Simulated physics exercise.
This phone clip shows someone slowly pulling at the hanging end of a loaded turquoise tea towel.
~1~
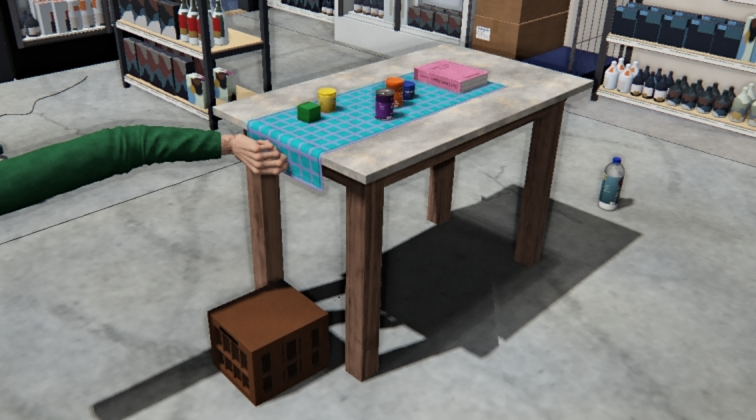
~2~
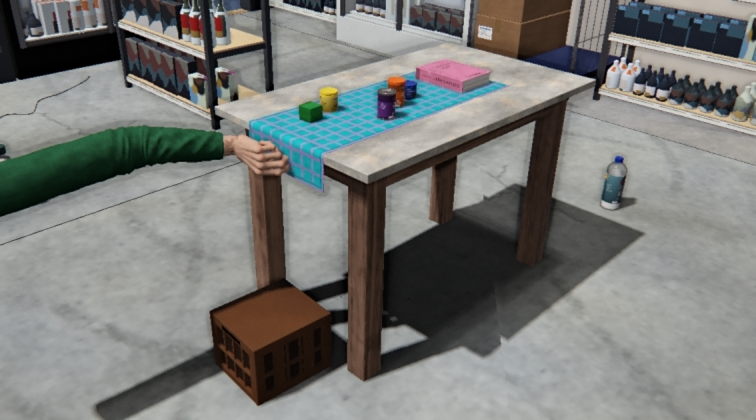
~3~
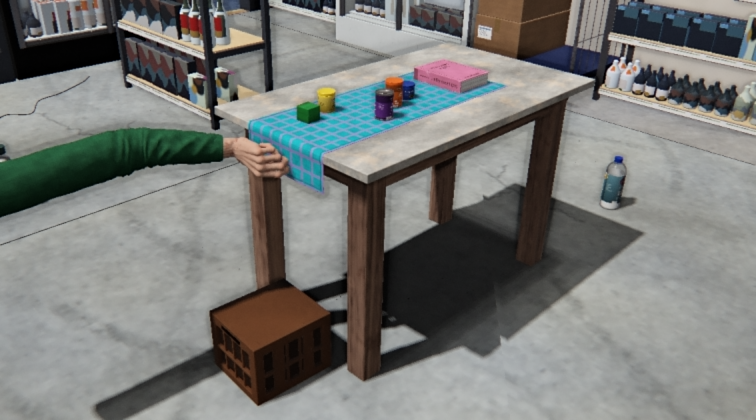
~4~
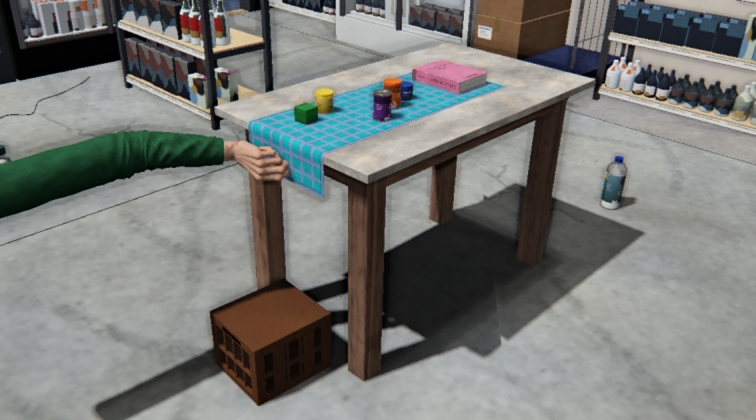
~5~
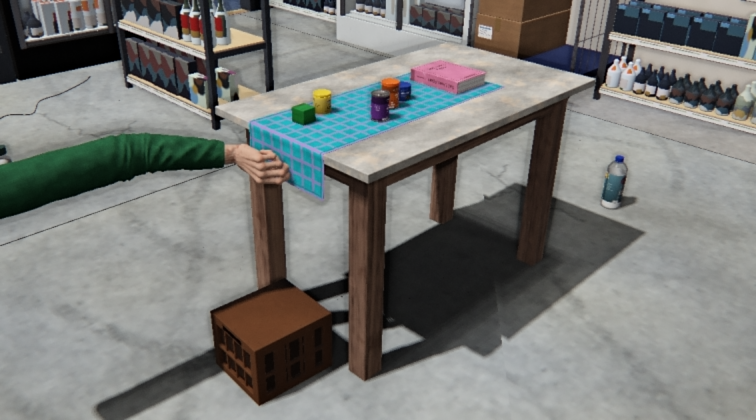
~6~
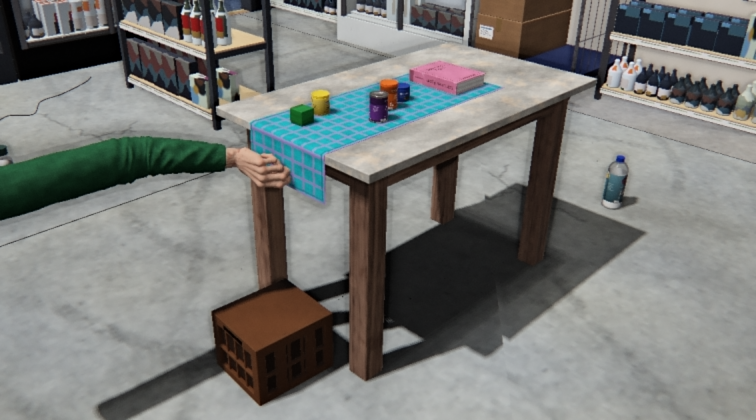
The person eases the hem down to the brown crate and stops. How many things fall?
Well, the number that leaves the top comes to exactly four there.
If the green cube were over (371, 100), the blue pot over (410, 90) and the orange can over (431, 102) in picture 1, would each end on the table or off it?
Result - green cube down, blue pot still up, orange can still up.
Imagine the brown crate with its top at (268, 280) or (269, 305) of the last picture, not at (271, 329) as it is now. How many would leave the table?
Then 2, then 3.
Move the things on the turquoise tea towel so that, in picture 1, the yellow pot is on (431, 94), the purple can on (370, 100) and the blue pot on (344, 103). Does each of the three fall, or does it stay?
Yellow pot stays, purple can gone, blue pot gone.
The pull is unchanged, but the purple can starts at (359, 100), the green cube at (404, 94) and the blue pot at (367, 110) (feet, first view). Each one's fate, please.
Purple can lost, green cube safe, blue pot lost.
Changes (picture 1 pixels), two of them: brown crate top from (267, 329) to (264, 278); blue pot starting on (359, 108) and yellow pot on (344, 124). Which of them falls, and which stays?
Observed: Blue pot remains seated; yellow pot departs.
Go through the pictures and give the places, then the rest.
In the first frame, hem (323, 191); green cube (309, 105); yellow pot (327, 91); purple can (385, 91); orange can (395, 80); blue pot (407, 83); top of the crate (267, 329).
In the second frame, hem (324, 192); green cube (311, 105).
In the third frame, hem (324, 194); yellow pot (327, 91).
In the fourth frame, hem (324, 198); purple can (383, 92); top of the crate (269, 329).
In the fifth frame, hem (324, 201); orange can (390, 81).
In the sixth frame, hem (326, 204); green cube (302, 108); yellow pot (321, 93); purple can (379, 94); orange can (389, 82); blue pot (401, 85).
Soon after, hem near (288, 233); green cube gone.
After that, hem near (289, 275); green cube, yellow pot and purple can gone.
And then, hem on the crate; green cube, yellow pot, purple can and orange can gone.
In the end, hem on the crate; green cube, yellow pot, purple can and orange can gone. The table loses four.
